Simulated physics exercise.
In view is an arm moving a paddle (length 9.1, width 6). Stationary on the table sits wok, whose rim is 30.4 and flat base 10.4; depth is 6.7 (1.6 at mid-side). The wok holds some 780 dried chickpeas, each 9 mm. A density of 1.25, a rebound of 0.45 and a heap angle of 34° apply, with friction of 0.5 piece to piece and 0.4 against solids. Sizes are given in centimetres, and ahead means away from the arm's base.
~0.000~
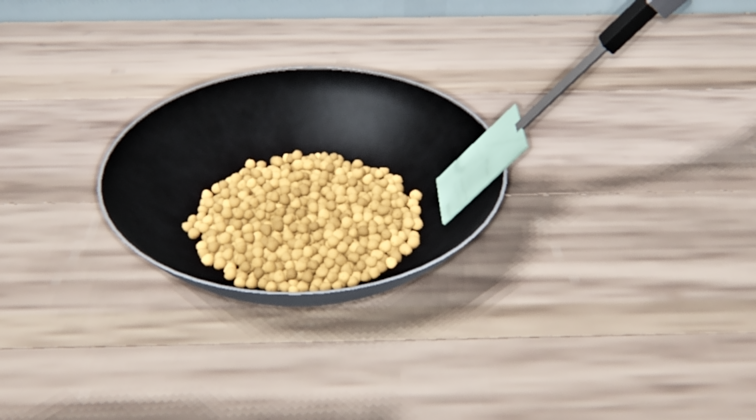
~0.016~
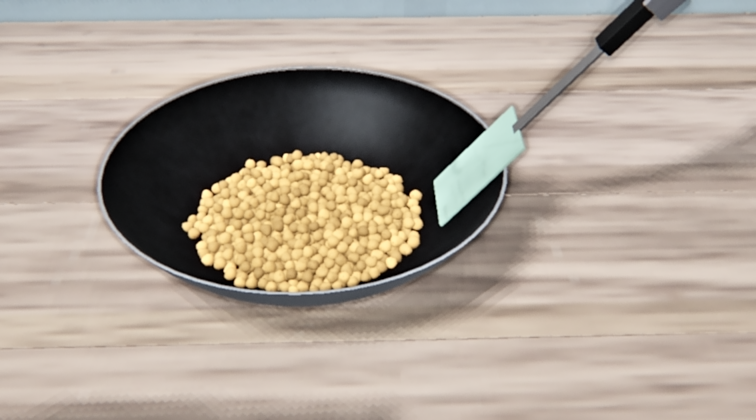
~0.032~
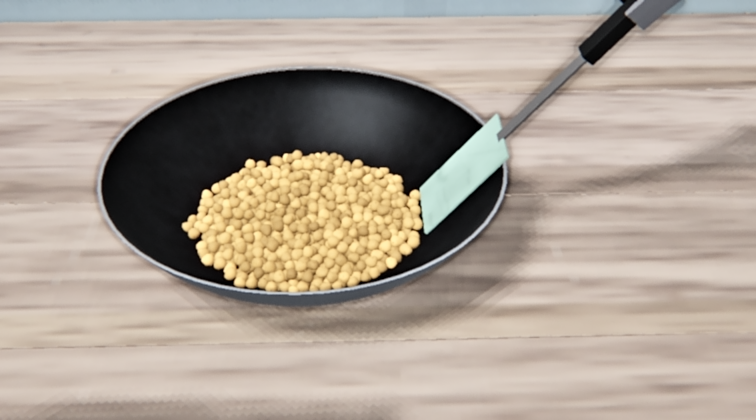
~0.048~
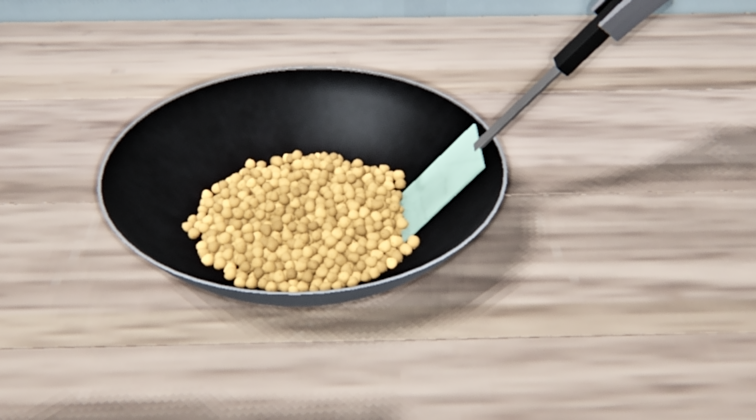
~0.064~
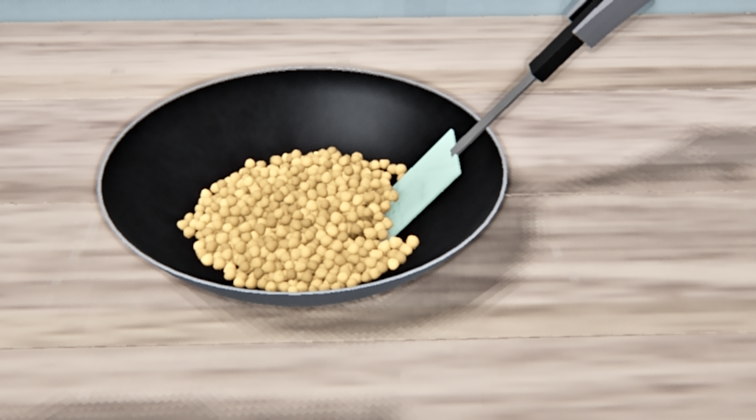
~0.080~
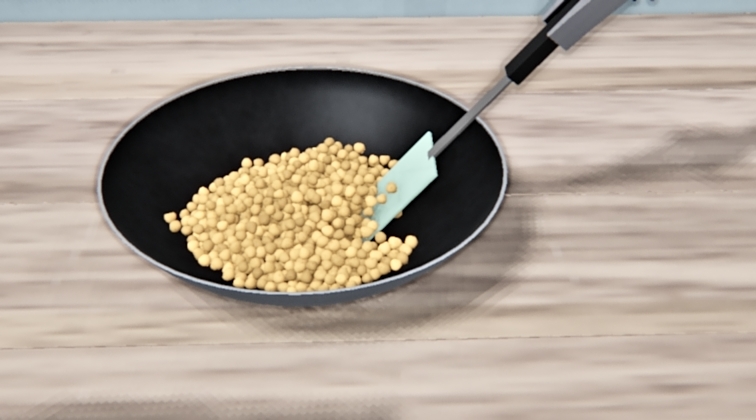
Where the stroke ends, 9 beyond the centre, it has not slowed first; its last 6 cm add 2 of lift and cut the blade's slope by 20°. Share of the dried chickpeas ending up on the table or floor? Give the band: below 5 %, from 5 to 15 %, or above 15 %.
Band: From 5 to 15 %.
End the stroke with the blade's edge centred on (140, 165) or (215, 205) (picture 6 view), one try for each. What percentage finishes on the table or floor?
First try roughly 25 percent, second roughly 0 percent.
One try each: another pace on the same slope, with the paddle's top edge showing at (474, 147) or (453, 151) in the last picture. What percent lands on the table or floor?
That comes to about 0 and about 5 percent, in that order.
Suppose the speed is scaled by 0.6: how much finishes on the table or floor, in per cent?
I'd put it at about 0 per cent.
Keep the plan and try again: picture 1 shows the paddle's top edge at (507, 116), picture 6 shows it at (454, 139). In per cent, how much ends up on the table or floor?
About 0 per cent.
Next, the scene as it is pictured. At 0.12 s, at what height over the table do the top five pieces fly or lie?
Height: Some 6 cm.
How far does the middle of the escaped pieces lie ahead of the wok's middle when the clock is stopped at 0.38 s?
It sits close to 20 cm ahead of the middle.
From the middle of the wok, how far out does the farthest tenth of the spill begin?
Some 40 cm.
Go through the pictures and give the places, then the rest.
In the first picture, paddle top edge at (522, 125), sloping 50°; upper third of the load around (306, 211), from x 190 to 415, top at y 155; 780 in the wok.
In the second picture, paddle top edge at (519, 127), sloping 50°; upper third of the load around (306, 211), from x 190 to 415, top at y 155.
In the third picture, paddle top edge at (503, 135), sloping 50°; upper third of the load around (306, 211), from x 190 to 415, top at y 155.
In the fourth picture, paddle top edge at (479, 145), sloping 50°; upper third of the load around (307, 208), from x 190 to 415, top at y 155.
In the fifth picture, paddle top edge at (456, 150), sloping 50°; upper third of the load around (306, 205), from x 185 to 410, top at y 155.
In the sixth picture, paddle top edge at (433, 153), sloping 50°; upper third of the load around (304, 202), from x 170 to 410, top at y 145; 780 in the wok.
By 0.12 s, sloping 50°, highest piece 7 above the table; 780 in the wok.
By 0.16 s, sloping 44°, highest piece 7 above the table; 780 in the wok.
By 0.38 s, sloping 30°, highest piece 7 above the table; 714 in the wok, 29 on the table or floor, 37 on the blade or in flight.
By 1.43 s, sloping 30°, highest piece 6 above the table; 713 in the wok, 67 on the table or floor.
Final count, 713 in the wok, 67 on the table or floor. That is 9 % on the table or floor.
